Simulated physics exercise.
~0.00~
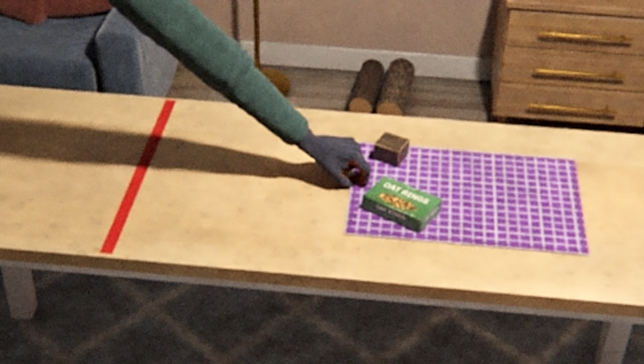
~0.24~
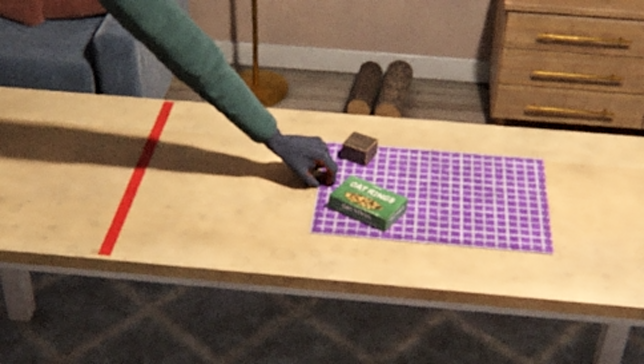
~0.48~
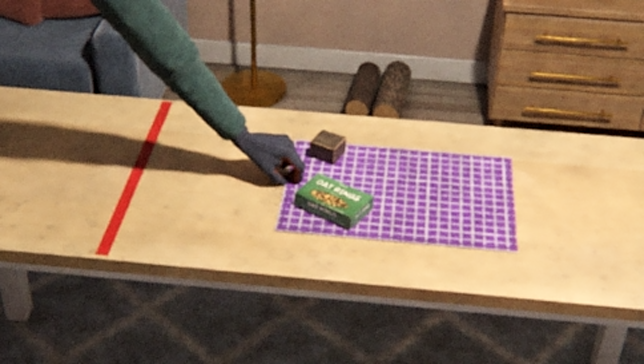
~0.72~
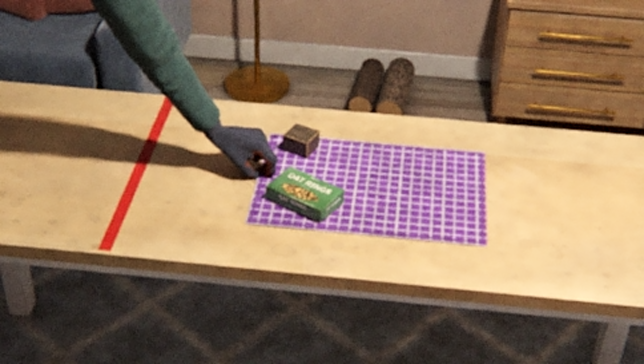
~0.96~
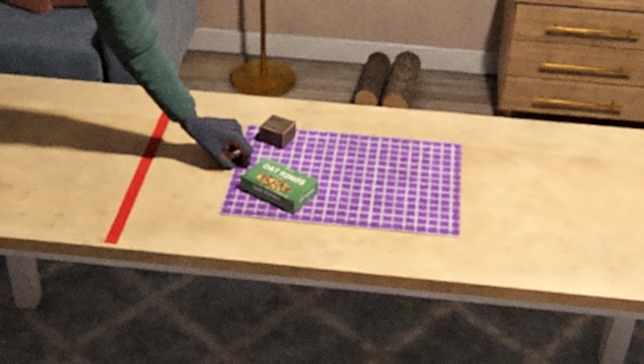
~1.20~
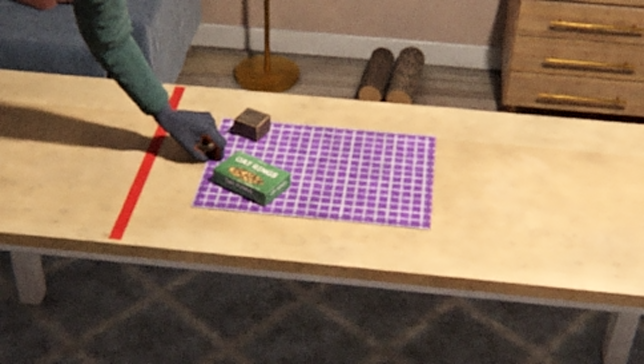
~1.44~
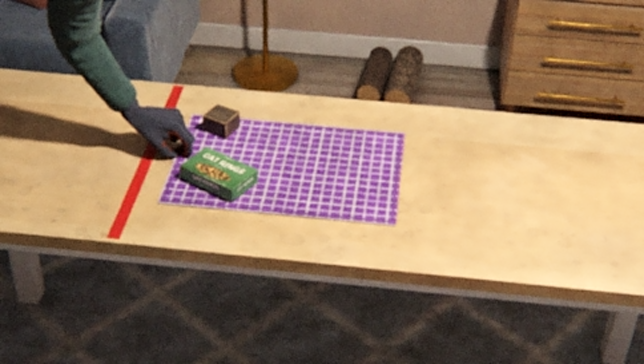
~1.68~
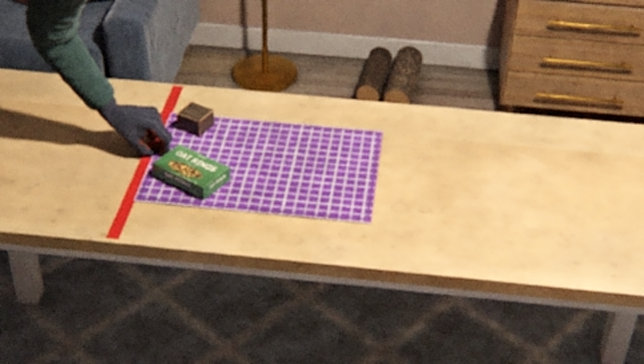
On a light wooden table, a gloved-looking hand drew a purple checked cloth steadily left, carrying a green packet and a small dark block, until its edge reached the red tape, with both things still sitting on the cloth.
